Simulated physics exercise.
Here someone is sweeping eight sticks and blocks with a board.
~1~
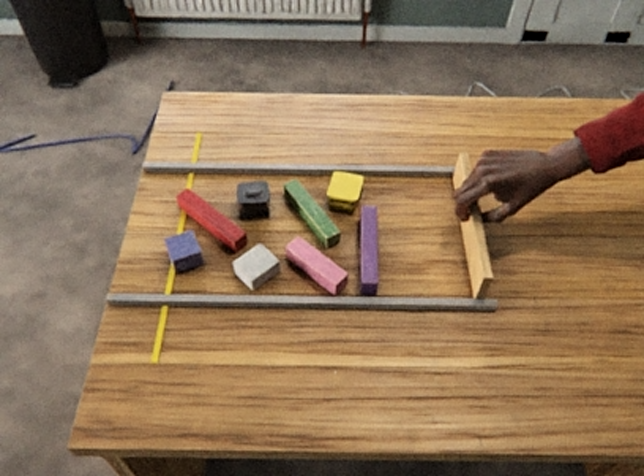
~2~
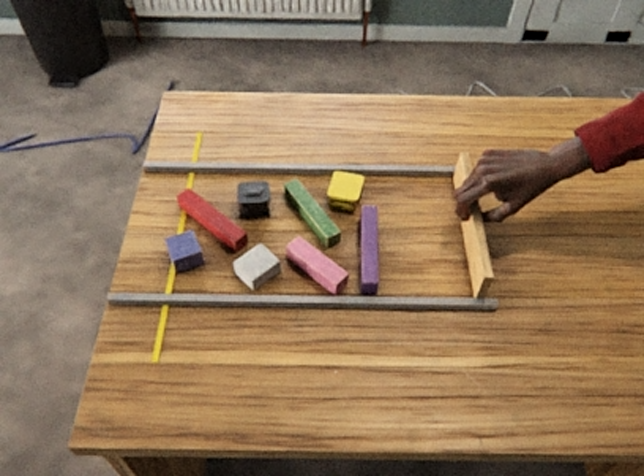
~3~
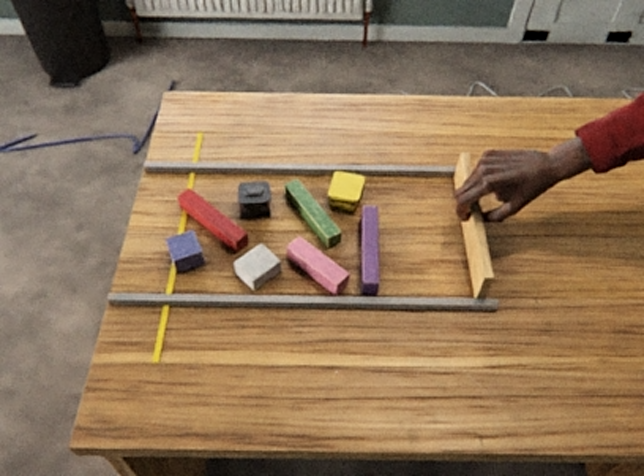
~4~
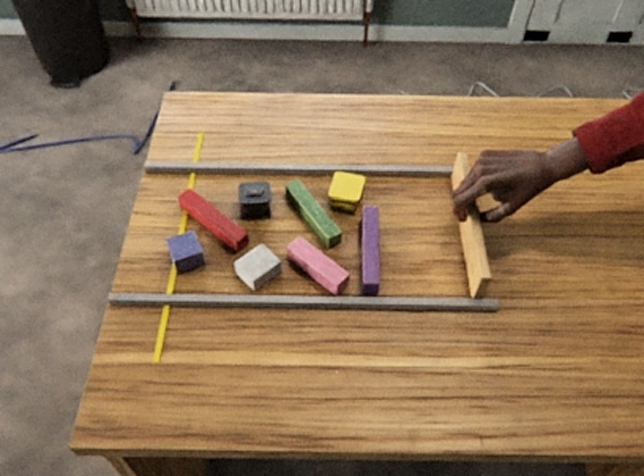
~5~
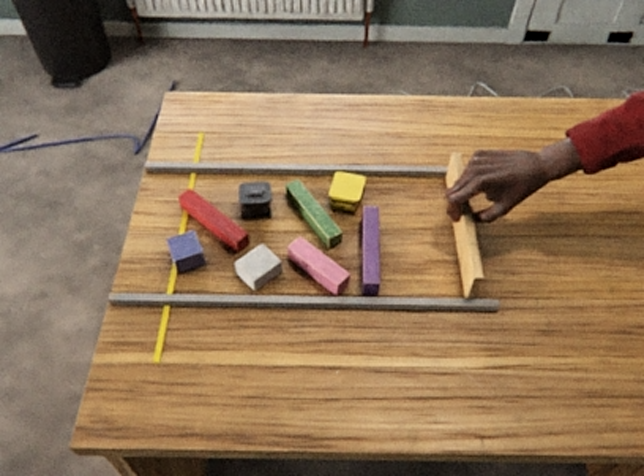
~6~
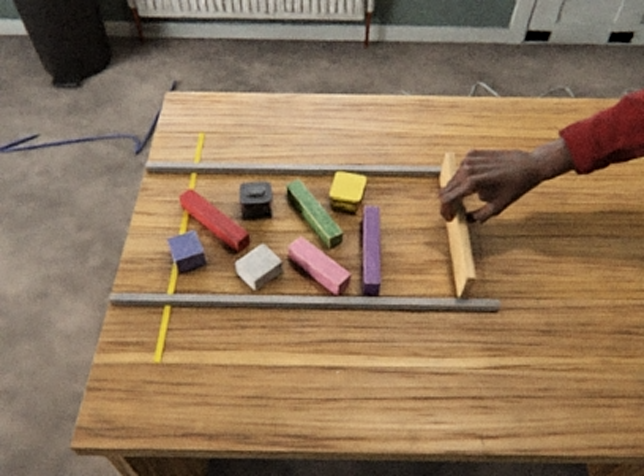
The video shows a hand in a red sleeve holding a wooden board upright between two grey rails on a table, then moving it slightly left, while eight coloured sticks and blocks near a yellow tape line stay still.
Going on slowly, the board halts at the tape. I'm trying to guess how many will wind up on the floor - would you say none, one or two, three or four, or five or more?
I would say three or four.
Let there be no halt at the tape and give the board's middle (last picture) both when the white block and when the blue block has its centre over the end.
(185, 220) and (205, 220), roughly.
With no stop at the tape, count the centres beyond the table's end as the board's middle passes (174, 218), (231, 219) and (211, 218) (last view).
4, 0 and 1.
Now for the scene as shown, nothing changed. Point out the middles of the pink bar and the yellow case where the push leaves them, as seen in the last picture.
(139, 263) and (174, 191), roughly.
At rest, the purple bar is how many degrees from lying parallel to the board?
It measures close to 0 degrees.
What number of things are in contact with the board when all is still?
Count: 2.
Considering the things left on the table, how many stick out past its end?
That'd be 1.
Soon after, none off yet; blue block at rest near (187, 252); red stick at rest near (214, 220); black case at rest near (256, 200).
After that, none off yet; blue block moving near (182, 252); red stick displaced a little near (180, 219); black case displaced well along near (203, 202).
In the end, the number that fall off is three or four; gone, white block, black case, red stick and blue block.
